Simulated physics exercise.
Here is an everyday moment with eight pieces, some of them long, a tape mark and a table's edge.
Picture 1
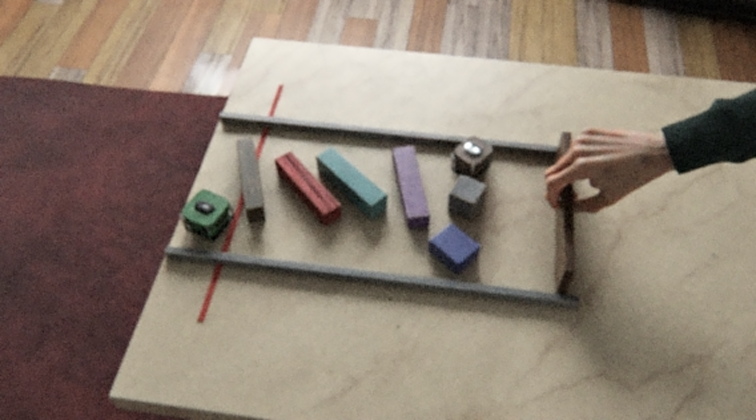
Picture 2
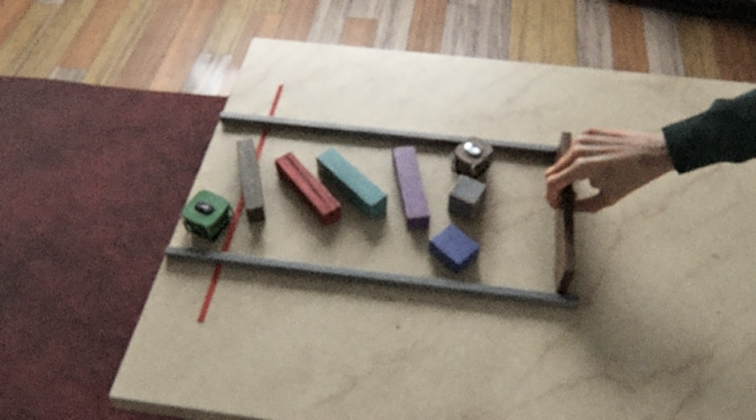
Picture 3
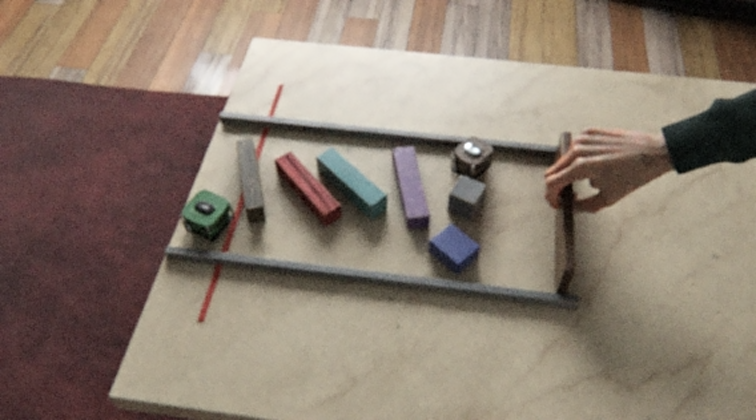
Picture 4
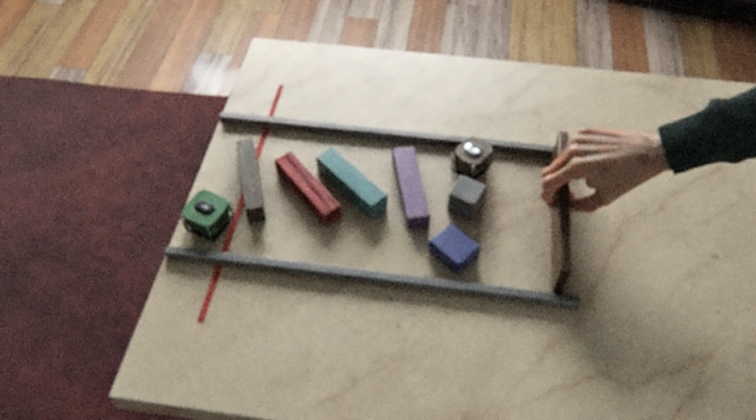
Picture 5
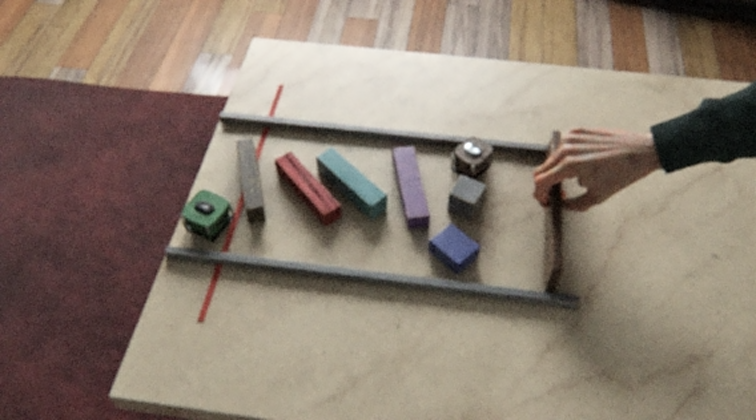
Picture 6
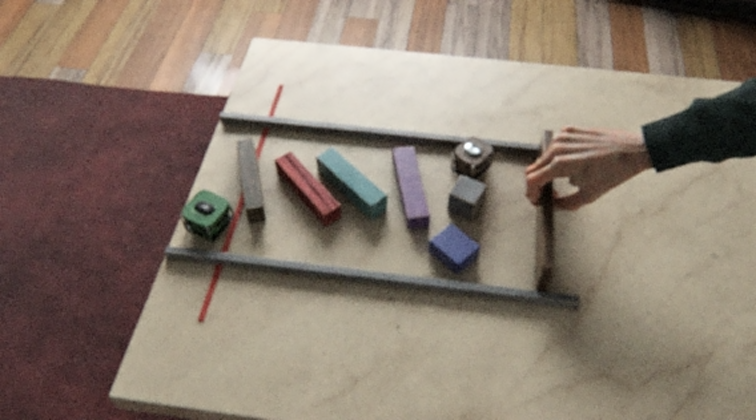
A hand in a dark green sleeve holds an upright brown board at the right end of two grey rails and, after barely moving at first, slides it slightly left. Seen from above at an angle by a still camera, the pale marbled tabletop stands beside a dark red rug and wooden floor. Between the rails, green case, black, red, turquoise and purple bars, then brown case, grey and blue blocks stay motionless, a red tape line crossing at left.
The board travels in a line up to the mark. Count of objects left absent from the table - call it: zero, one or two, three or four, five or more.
My call is three or four.
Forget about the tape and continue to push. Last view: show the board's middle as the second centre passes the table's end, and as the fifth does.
First roughly (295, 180), later roughly (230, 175).
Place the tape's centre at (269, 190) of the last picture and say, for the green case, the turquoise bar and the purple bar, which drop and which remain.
Green case: Goes down; turquoise bar: Stays in place; purple bar: Stays in place.
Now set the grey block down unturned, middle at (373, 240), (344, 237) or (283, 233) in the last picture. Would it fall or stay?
The grey block is kept; holds on; survives.
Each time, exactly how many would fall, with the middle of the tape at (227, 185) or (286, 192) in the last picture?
5 and 2 down on the floor.
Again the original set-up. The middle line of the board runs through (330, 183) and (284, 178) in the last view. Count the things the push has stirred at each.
First 8, after that 8.
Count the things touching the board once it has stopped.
That makes 3.
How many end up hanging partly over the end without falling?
As for overhanging, the count is 0.
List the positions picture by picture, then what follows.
The first picture shows green case (208, 215); black bar (251, 179); red stick (307, 187); board (564, 209); tape (246, 188).
The second picture shows black bar (251, 179); brown case (472, 159).
The third picture shows red stick (307, 188); grey block (466, 198).
The fourth picture shows green case (208, 215); purple bar (410, 186).
The fifth picture shows black bar (251, 179); turquoise bar (351, 183).
The sixth picture shows green case (208, 215); black bar (251, 179); red stick (307, 188); board (544, 207); tape (246, 188).
A little later, none off yet; green case at rest near (208, 215); black bar at rest near (251, 179); red stick at rest near (307, 188).
When it is over, the number that fall off is three or four; down, turquoise bar, red stick, black bar and green case.
